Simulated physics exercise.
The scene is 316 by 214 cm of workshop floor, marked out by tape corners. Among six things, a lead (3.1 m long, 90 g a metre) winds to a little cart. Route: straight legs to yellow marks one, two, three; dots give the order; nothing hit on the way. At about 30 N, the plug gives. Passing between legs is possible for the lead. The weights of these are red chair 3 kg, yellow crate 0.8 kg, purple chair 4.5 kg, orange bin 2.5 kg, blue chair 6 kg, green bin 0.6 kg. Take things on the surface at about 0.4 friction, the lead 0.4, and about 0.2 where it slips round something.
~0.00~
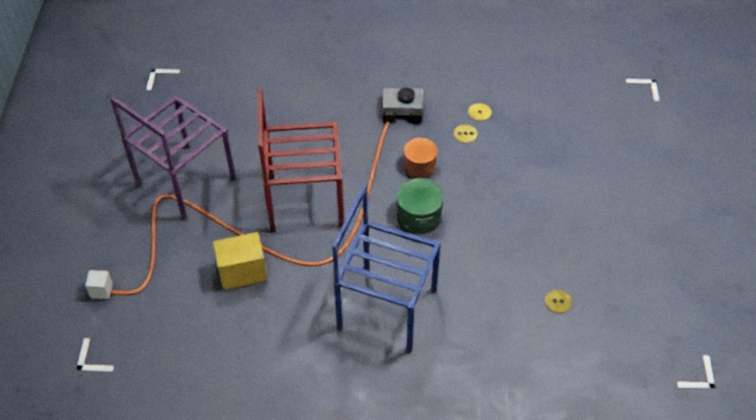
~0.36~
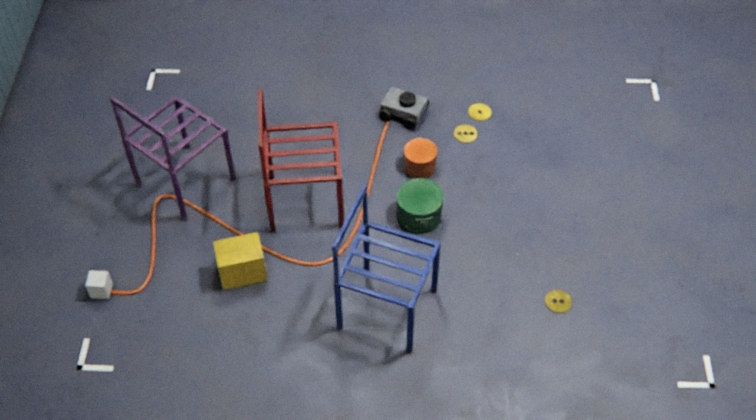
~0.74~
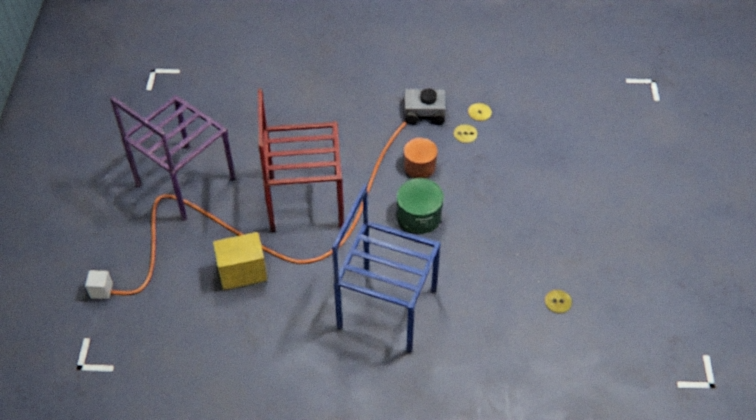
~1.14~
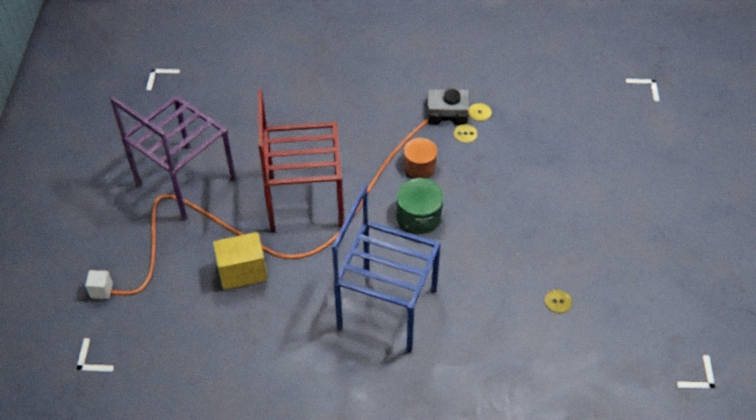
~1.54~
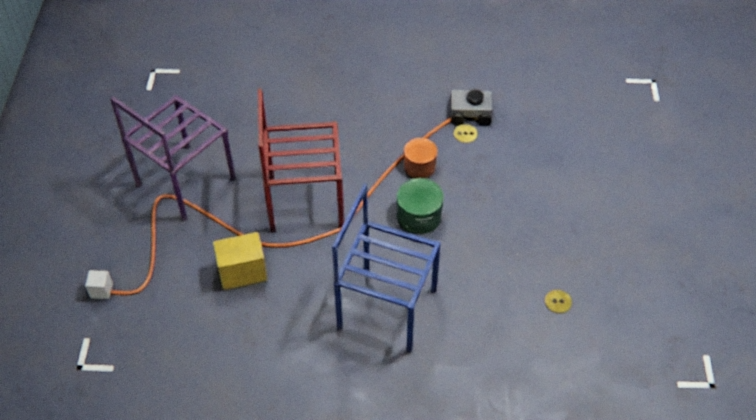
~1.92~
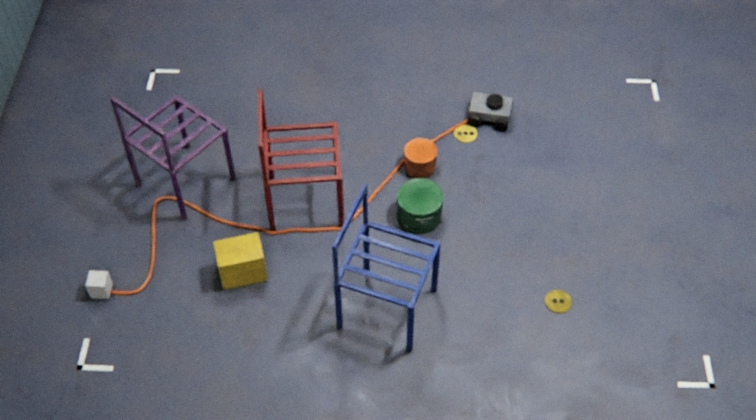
A grey workshop floor with white corner marks is seen from high above, the view staying still. A red chair stands between a purple chair at left and a blue one at lower centre, with a yellow crate, orange and green bins, yellow discs, and an orange lead winding from a pale plug to a small grey cart. The cart turns slightly, then rolls right past the orange bin and over a disc, drawing the lead straighter.
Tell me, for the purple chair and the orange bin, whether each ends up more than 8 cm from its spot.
Here is each one: Purple chair - it stays near, orange bin - it ends up farther.
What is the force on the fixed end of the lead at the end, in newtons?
0 N.
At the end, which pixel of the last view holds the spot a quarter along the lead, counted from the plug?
Approximate location in pixels: (209, 220).
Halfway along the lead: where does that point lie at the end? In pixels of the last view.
(351, 224) or so.
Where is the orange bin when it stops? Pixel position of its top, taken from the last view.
Check near (426, 177) - that's where it comes to rest.
At 3.9 s, cart at (516, 199), lead slack at the fixed end; nothing else has moved.
At 5.8 s, cart at (553, 293), 6 N at the fixed end; orange bin 19 cm off its start, green bin 4 cm off its start.
At 7.7 s, cart at (506, 206), lead slack at the fixed end; orange bin 20 cm off its start at (426, 177), green bin 6 cm off its start at (419, 204).
At 9.7 s, cart at (466, 133), lead slack at the fixed end; orange bin 20 cm off its start, green bin 6 cm off its start.
At 10.1 s, cart at (466, 133), lead slack at the fixed end; orange bin 20 cm off its start at (426, 177), purple chair 0 cm off its start at (174, 132), green bin 6 cm off its start at (419, 204).
